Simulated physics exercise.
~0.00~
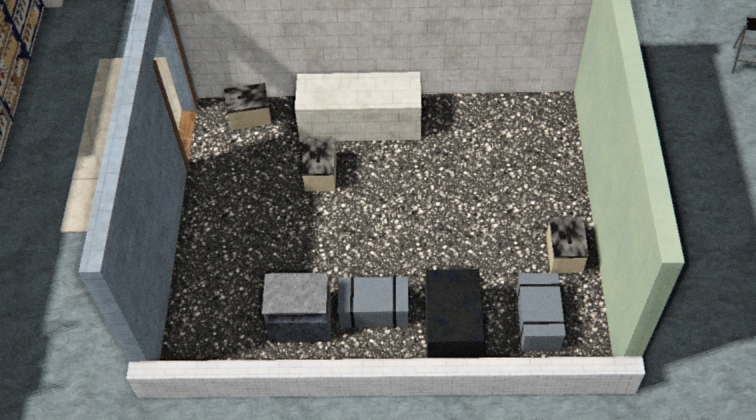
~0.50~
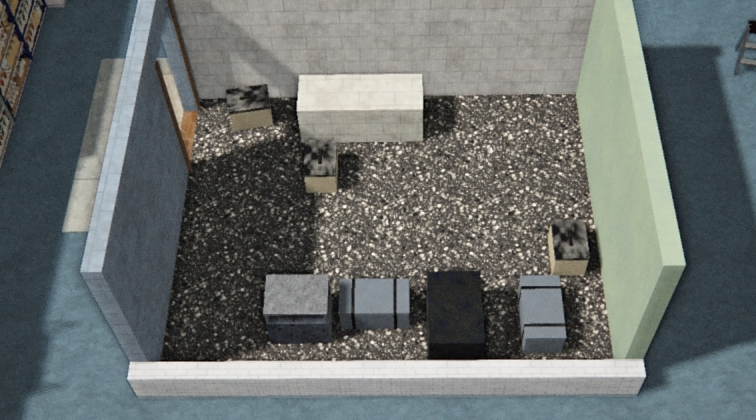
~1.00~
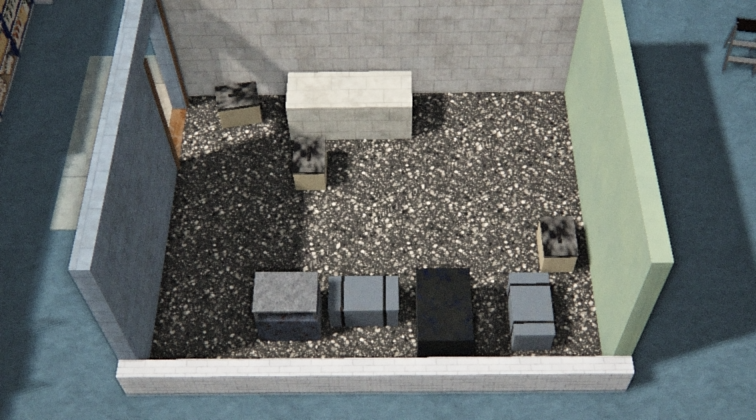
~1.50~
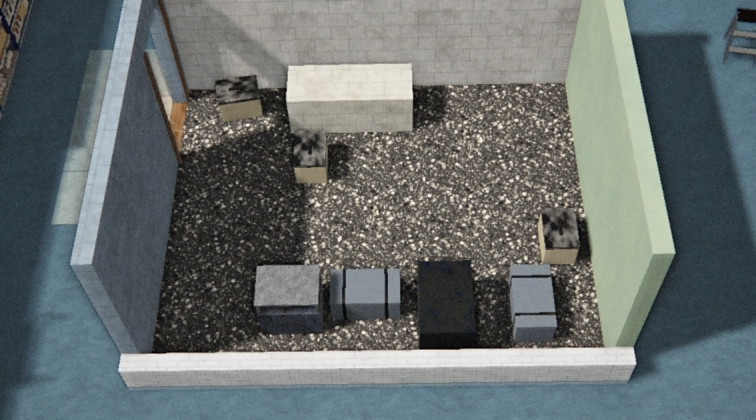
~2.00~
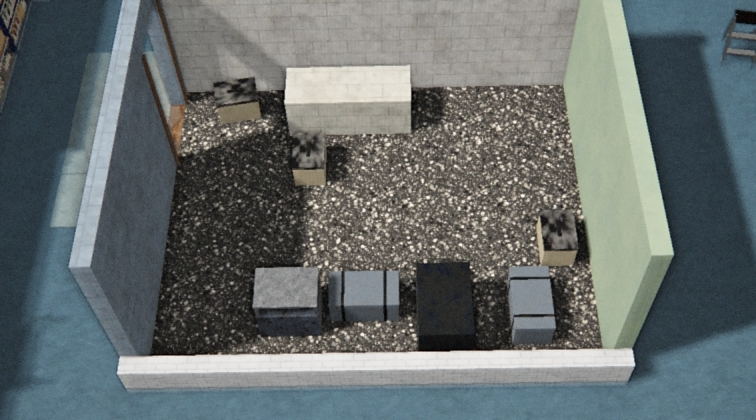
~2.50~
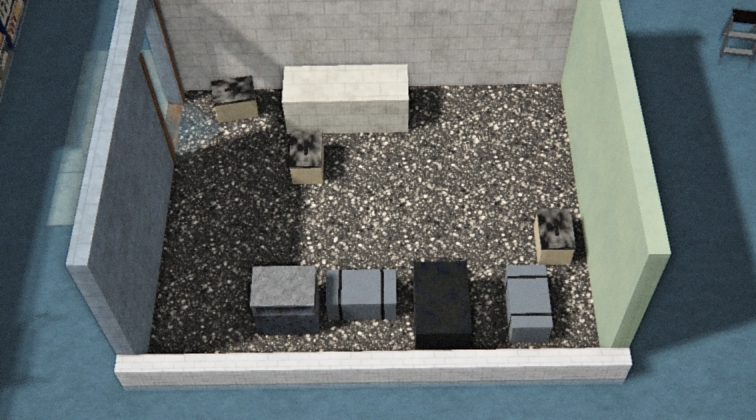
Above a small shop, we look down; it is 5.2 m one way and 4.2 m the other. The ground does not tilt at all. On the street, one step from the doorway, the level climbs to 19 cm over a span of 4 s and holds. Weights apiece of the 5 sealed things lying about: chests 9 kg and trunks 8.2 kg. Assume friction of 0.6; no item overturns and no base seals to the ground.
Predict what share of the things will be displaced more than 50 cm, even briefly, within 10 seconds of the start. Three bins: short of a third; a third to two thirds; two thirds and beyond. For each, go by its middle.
It falls in the mid range.
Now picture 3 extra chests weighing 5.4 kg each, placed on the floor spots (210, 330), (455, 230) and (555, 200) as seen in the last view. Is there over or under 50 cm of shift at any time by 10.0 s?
In turn: Within the mark, within the mark, within the mark.
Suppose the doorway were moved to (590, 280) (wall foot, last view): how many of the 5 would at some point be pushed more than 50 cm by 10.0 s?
The answer would then be 3.
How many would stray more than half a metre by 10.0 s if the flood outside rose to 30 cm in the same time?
2.
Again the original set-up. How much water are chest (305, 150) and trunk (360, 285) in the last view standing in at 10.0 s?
Close to 3 and 6 centimetres.
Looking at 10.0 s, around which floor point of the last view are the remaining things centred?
Near (434, 267).
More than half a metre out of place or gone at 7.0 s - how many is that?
1 in all.
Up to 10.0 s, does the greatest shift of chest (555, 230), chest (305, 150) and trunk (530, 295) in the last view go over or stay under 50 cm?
In that order: Below the mark, above the mark, below the mark.
After 3.5 s 0 of 5 are over 50 cm from their spots; 0 afloat.
After 4.5 s 0 of 5 are over 50 cm from their spots; 1 afloat.
After 7.0 s 1 of 5 are over 50 cm from their spots; 1 afloat.
After 10.0 s 3 of 5 are over 50 cm from their spots, and 3 have been at some point; 2 afloat.
